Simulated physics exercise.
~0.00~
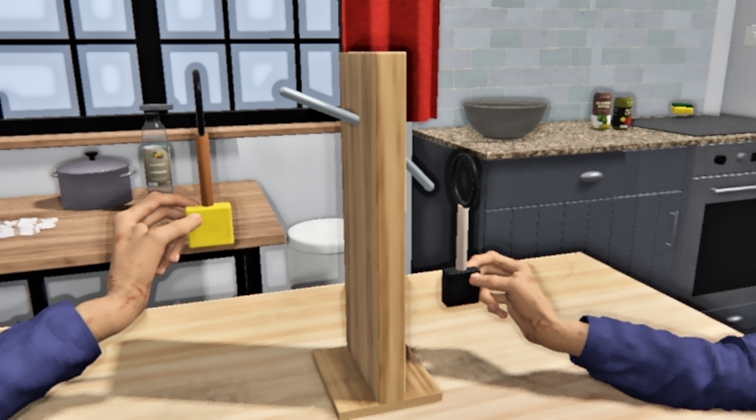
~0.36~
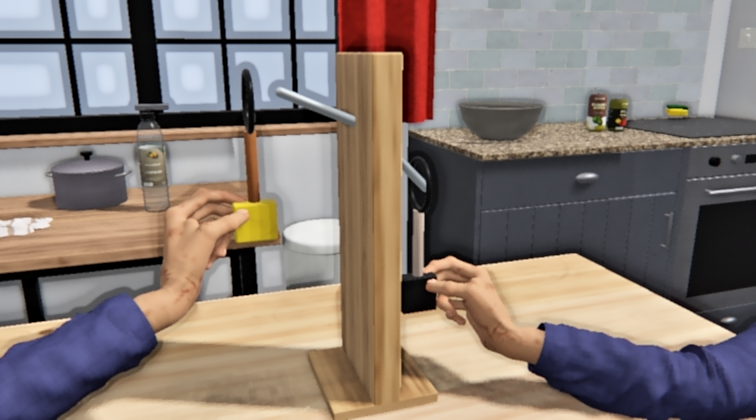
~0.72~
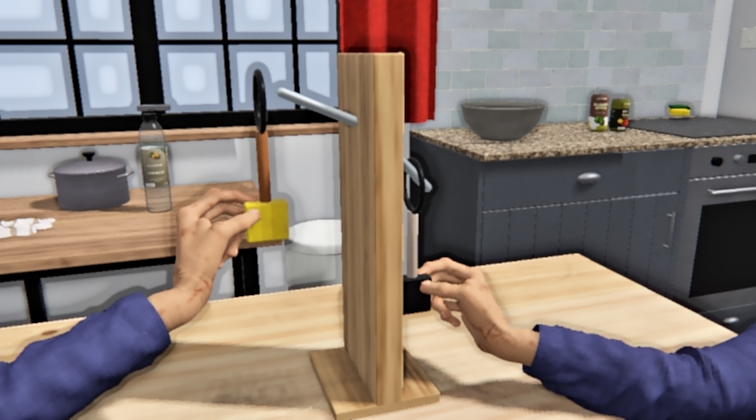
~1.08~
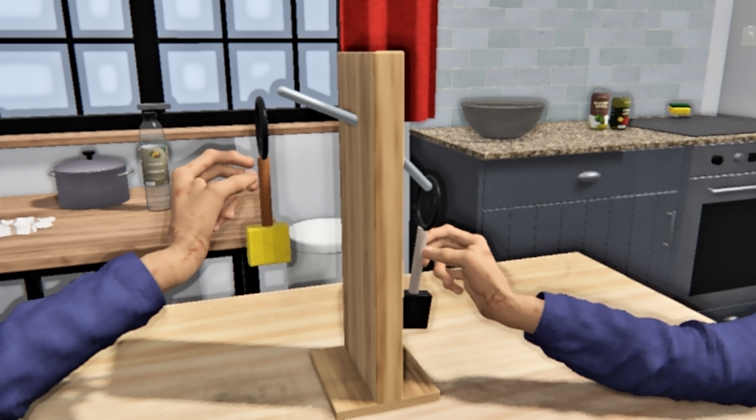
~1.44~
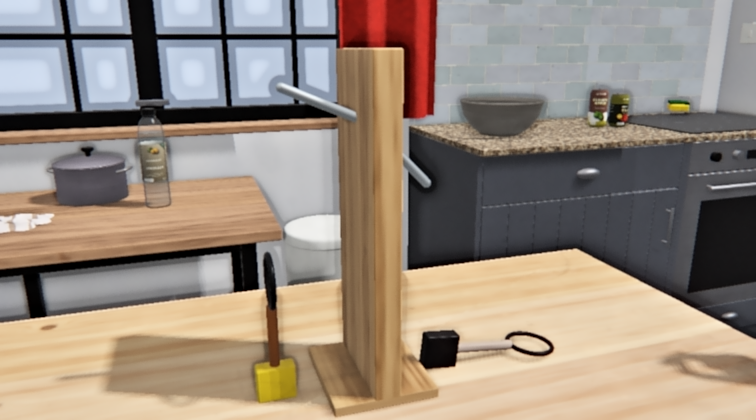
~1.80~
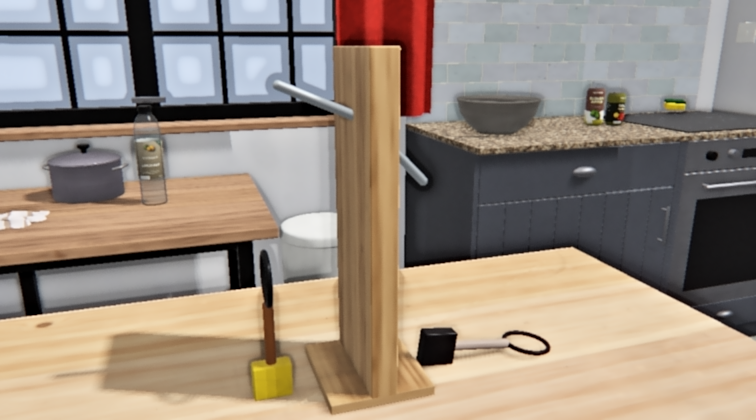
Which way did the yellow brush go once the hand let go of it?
The yellow brush went down, dropping to the tabletop on the left side of the stand.
